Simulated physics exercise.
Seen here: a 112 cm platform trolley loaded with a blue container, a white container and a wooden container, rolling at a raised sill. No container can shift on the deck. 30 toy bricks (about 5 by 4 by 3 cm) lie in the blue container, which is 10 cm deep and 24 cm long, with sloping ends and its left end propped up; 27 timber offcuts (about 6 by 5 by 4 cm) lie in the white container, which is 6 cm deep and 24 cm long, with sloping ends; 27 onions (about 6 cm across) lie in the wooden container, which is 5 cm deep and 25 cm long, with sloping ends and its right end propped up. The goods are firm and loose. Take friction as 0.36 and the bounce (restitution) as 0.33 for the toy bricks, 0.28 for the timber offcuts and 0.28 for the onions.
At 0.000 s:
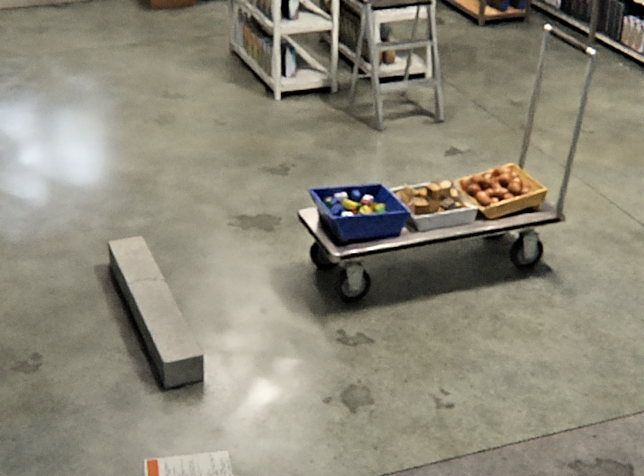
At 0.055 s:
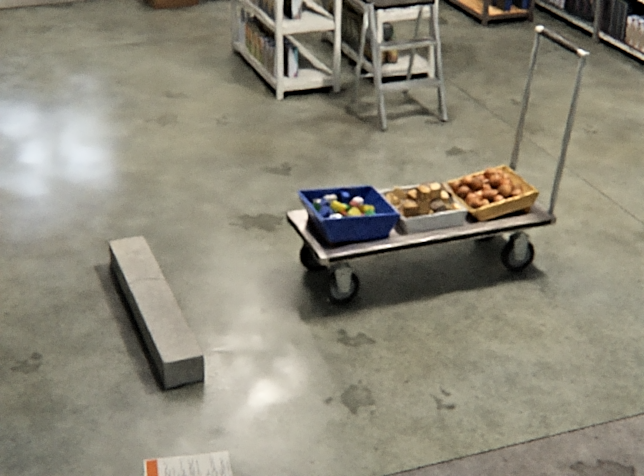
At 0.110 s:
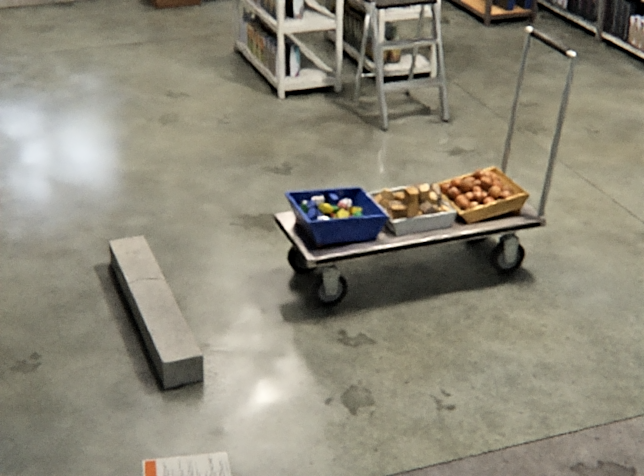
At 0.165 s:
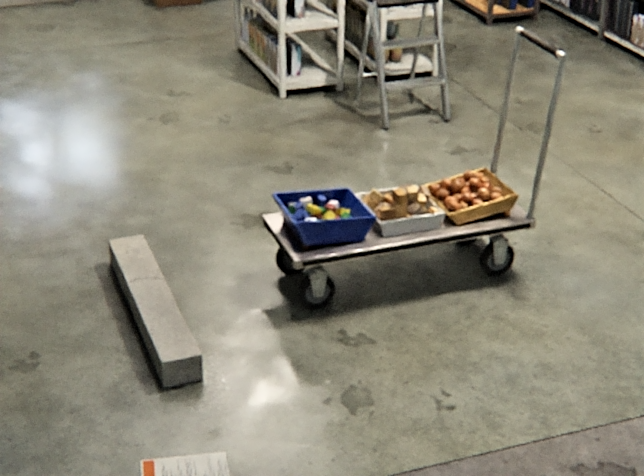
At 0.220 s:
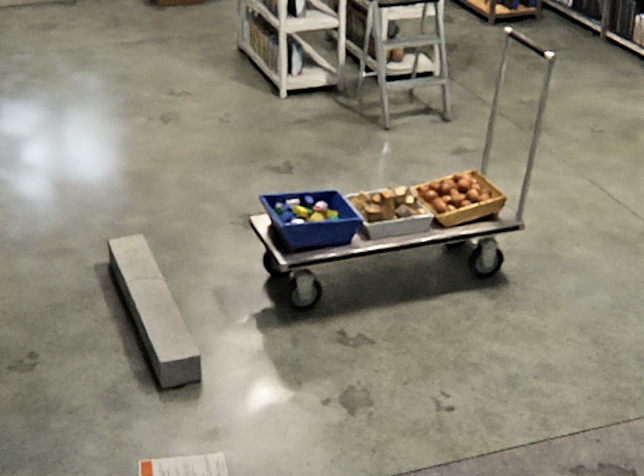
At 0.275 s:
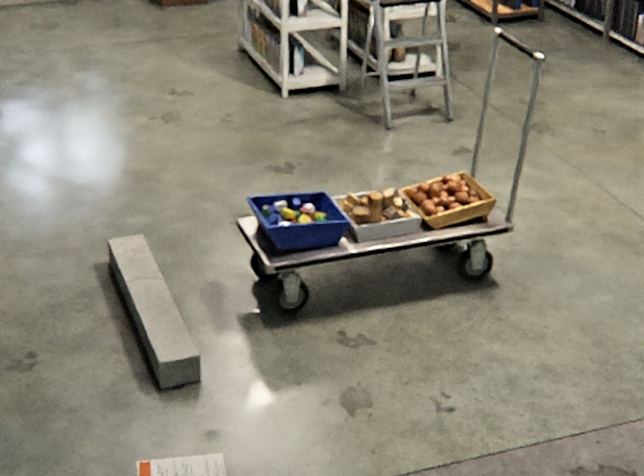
The video shows a platform trolley carrying a blue container of toy bricks, a white container of timber offcuts and a wooden container of round brownish goods, rolling slowly left across a concrete floor, nearing a raised sill.
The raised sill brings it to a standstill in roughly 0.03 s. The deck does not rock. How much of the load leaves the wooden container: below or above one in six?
It sheds fewer than one in six of them.
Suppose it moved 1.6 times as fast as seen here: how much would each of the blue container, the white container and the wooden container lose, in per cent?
Then blue container 0, white container 10, wooden container 20 per cent.
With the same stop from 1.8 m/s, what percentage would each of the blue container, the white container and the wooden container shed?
In that case blue container 0, white container 20, wooden container 30 per cent.
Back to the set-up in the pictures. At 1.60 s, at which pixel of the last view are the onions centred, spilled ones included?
Around (348, 212).
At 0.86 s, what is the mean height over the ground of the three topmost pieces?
Some 38 cm up.
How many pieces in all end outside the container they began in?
About 1.
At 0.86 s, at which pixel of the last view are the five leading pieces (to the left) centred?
At about (176, 235).
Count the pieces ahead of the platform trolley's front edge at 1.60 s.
Some 0 pieces.
After 0.64 s, impact.
After 0.74 s, the blue container has all 30, the white container has all 27 and the wooden container has all 27.
After 0.86 s, the blue container has all 30, the white container is down by 1 of 27 and the wooden container has all 27.
After 1.09 s, the blue container has all 30, the white container is down by 1 of 27 and the wooden container has all 27.
When it is over (at 1.60 s), the blue container has all 30, the white container is down by 1 of 27 and the wooden container has all 27. Asked share, 0 of 27, 0 per cent.
